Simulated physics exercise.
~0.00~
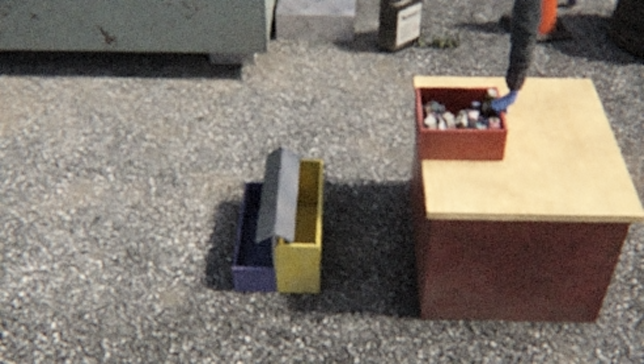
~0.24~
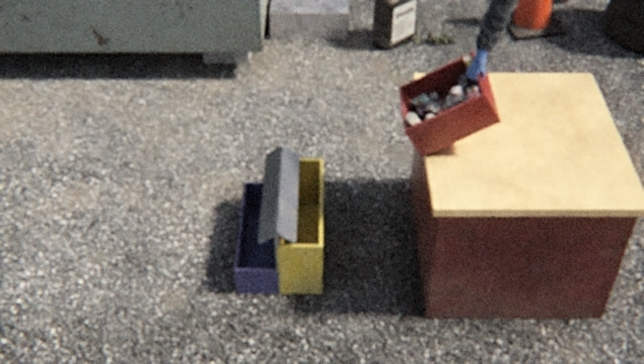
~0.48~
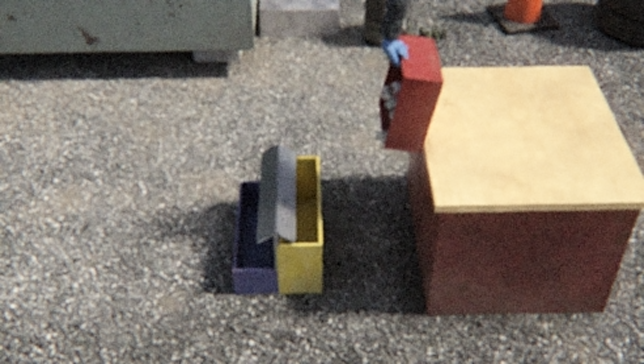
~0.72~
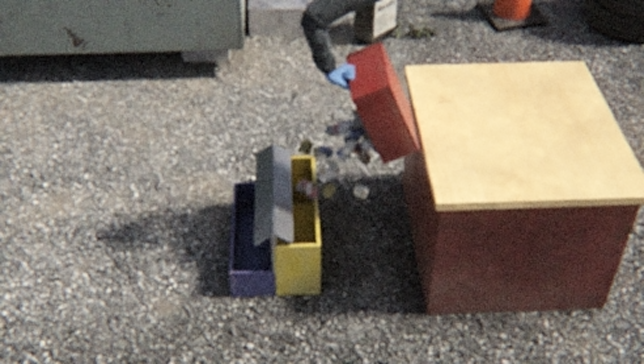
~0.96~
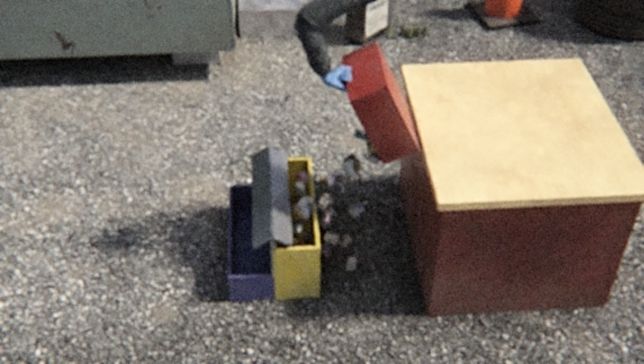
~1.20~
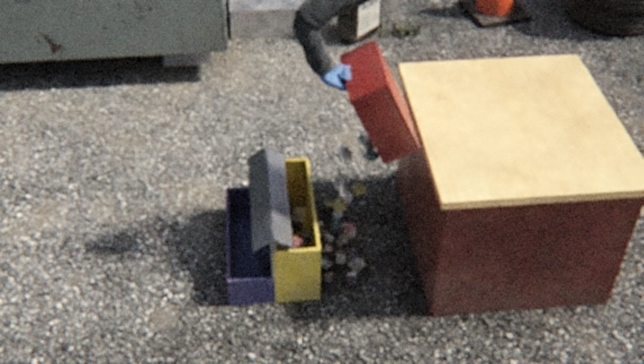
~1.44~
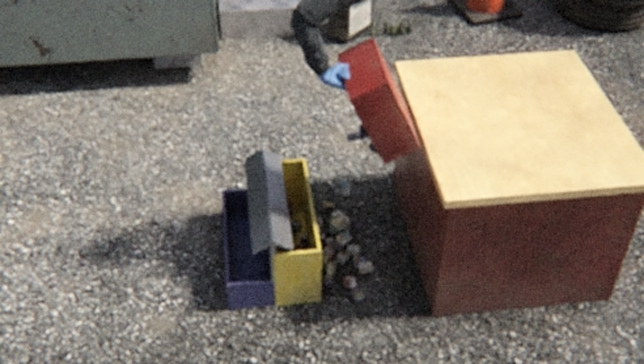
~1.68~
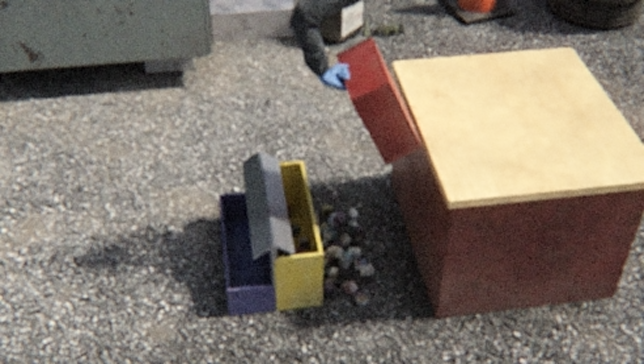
Gloved hand tipping a red box of small pieces off a bench edge, some landing in a yellow tote, many on gravel.
